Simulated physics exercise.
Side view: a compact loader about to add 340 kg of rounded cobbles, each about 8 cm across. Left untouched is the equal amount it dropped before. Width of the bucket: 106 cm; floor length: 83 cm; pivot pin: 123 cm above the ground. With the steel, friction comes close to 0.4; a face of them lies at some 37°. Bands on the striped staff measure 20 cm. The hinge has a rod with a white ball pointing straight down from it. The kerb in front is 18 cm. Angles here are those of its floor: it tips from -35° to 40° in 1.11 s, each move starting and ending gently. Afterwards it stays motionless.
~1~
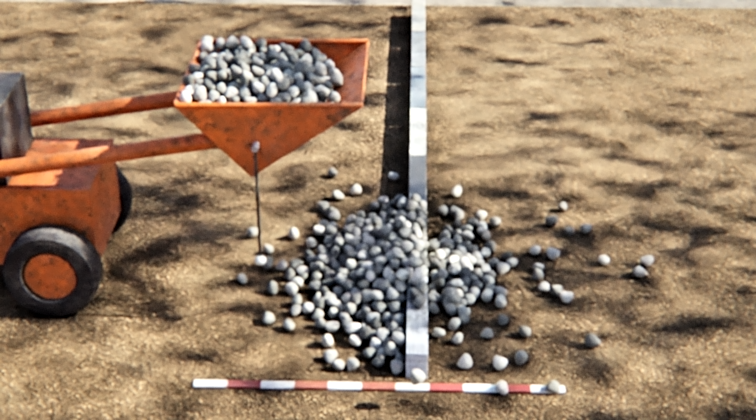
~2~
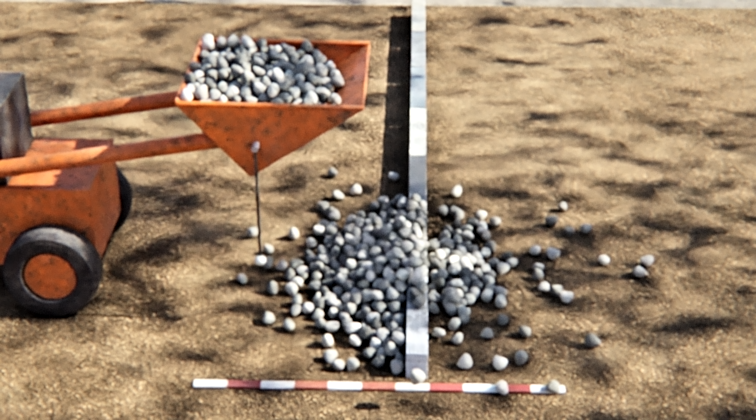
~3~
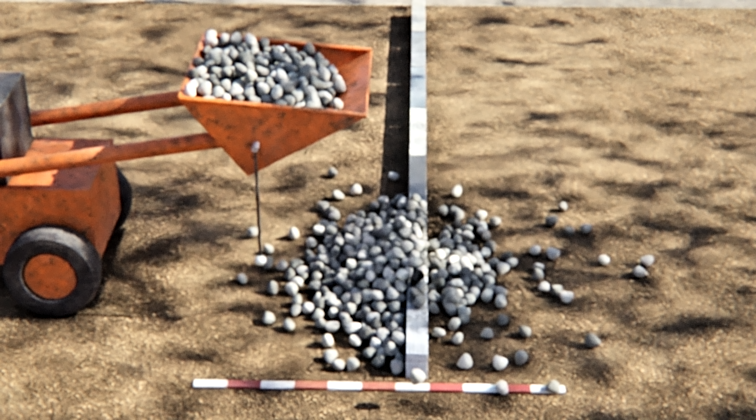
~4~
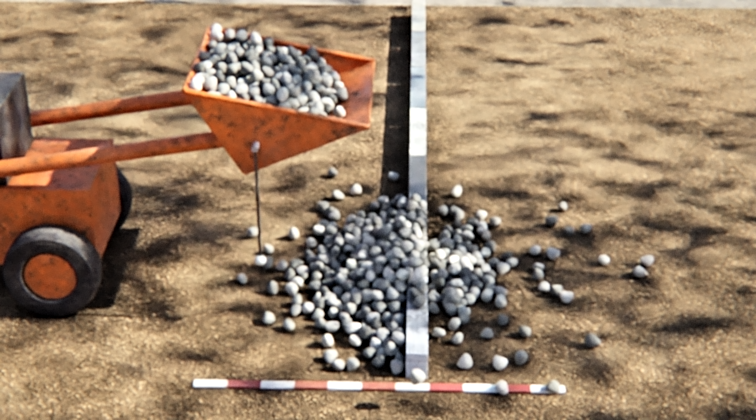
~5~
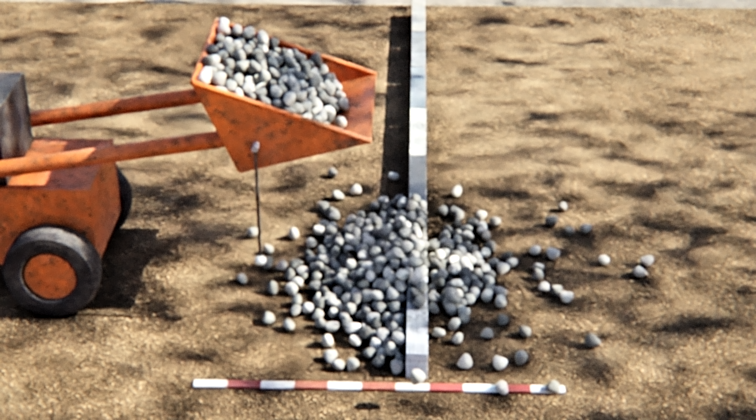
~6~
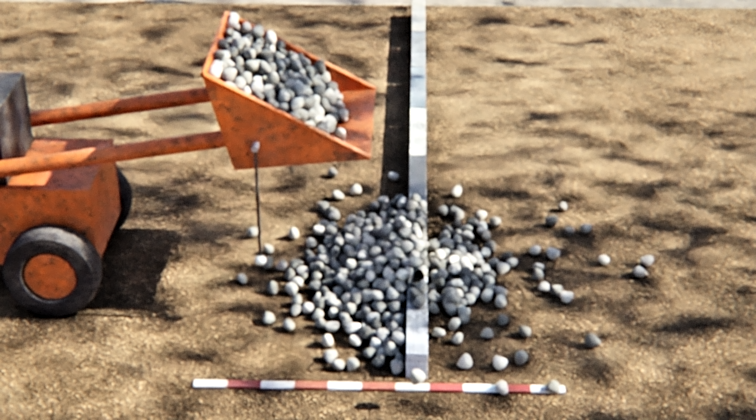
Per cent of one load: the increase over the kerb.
35 percent.
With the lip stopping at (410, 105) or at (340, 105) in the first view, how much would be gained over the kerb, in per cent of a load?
Near 85 in a hundred, then near 15 in a hundred.
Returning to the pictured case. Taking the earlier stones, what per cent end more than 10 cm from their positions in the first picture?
The answer is about 15 per cent.
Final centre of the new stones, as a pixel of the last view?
Near (386, 260).
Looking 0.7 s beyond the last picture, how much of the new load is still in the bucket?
Around 50 per cent of the load is still inside.
Then, 0.4 s after the last picture the floor is at 28°; in per cent of one load, 100 in the bucket, 77 on this side of the kerb, 23 over the kerb; the foremost stones are at (595, 260).
Then, 0.7 s after the last picture the floor is at 40°; in per cent of one load, 49 in the bucket, 127 on this side of the kerb, 23 over the kerb; the foremost stones are at (595, 260).
Then, 1.1 s after the last picture the floor is at 40°; in per cent of one load, 7 in the bucket, 153 on this side of the kerb, 40 over the kerb; the foremost stones are at (595, 260).
Then, 3.6 s after the last picture the floor is at 40°; in per cent of one load, 0 in the bucket, 141 on this side of the kerb, 59 over the kerb; the foremost stones are at (622, 264). Net gain over the kerb, 35.
